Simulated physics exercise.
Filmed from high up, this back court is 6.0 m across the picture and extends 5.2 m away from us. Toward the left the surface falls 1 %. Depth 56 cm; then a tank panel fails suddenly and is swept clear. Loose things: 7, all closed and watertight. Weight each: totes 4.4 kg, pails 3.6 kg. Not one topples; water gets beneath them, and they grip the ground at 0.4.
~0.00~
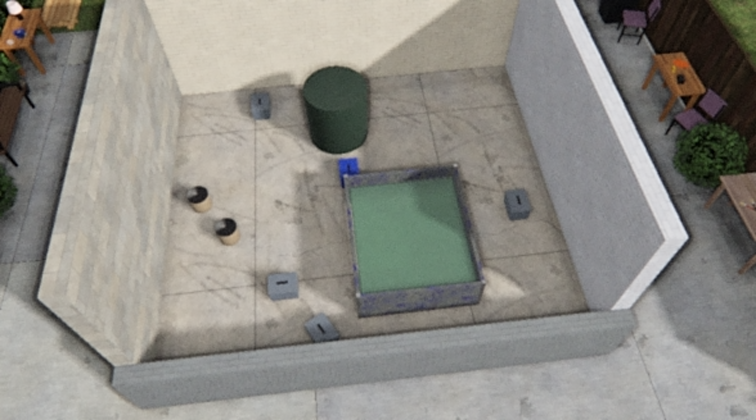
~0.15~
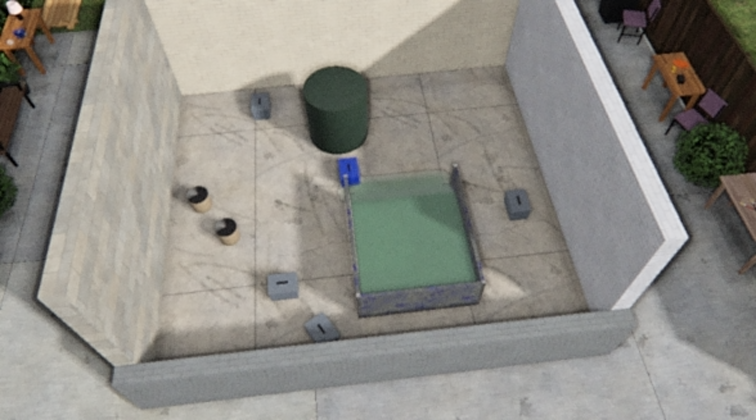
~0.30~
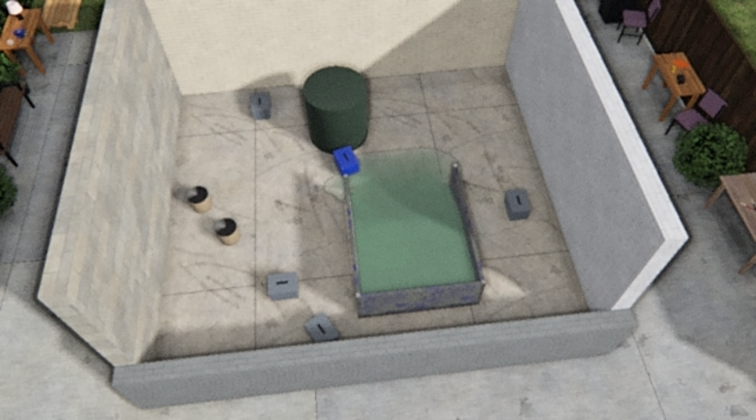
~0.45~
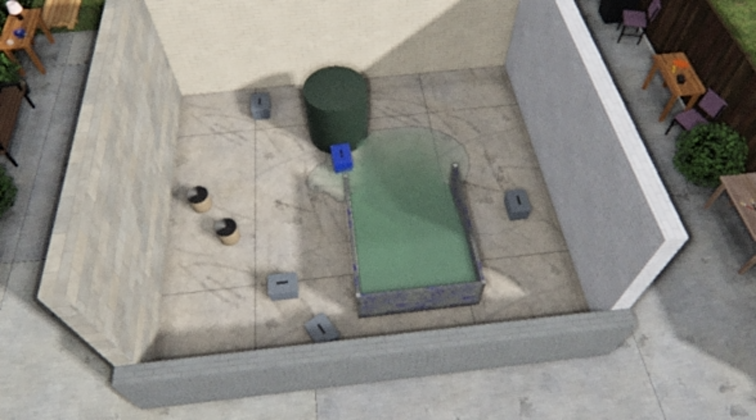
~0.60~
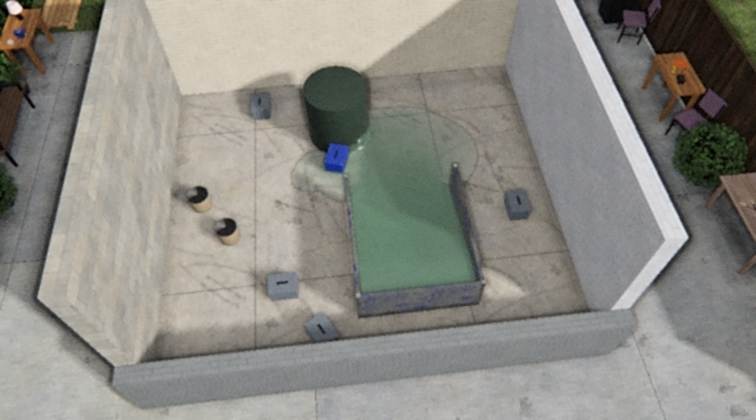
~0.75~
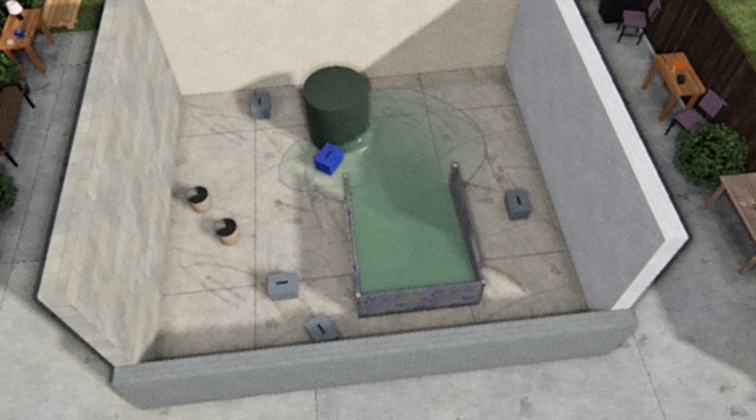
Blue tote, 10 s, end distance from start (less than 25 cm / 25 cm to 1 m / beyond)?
It'll be greatly displaced.
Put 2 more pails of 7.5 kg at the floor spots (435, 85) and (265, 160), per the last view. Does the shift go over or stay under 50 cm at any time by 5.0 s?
Lab note - in order: Above threshold / above threshold.
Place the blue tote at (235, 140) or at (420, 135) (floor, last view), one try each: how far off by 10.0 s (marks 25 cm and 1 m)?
Results, in order: Borne far off, then borne far off.
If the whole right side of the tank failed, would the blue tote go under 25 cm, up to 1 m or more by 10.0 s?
In that scenario the blue tote would have shifted only slightly.
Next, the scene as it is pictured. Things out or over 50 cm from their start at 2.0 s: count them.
Count: 1.
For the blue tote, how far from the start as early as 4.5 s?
Shift: About 300 cm.
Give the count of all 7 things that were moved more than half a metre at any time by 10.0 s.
That comes to 7.
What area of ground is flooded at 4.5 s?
Some 26 m2 of it.
After 2.0 s the blue tote is near (219, 189), 2.0 m from its start, aground; 0 afloat.
After 4.5 s the blue tote is near (183, 286), 3.0 m from its start, aground; 2 afloat.
After 7.0 s the blue tote is near (225, 349), 3.3 m from its start, afloat; 6 afloat.
After 10.0 s the blue tote is near (235, 307), 2.8 m from its start, afloat; 7 afloat.
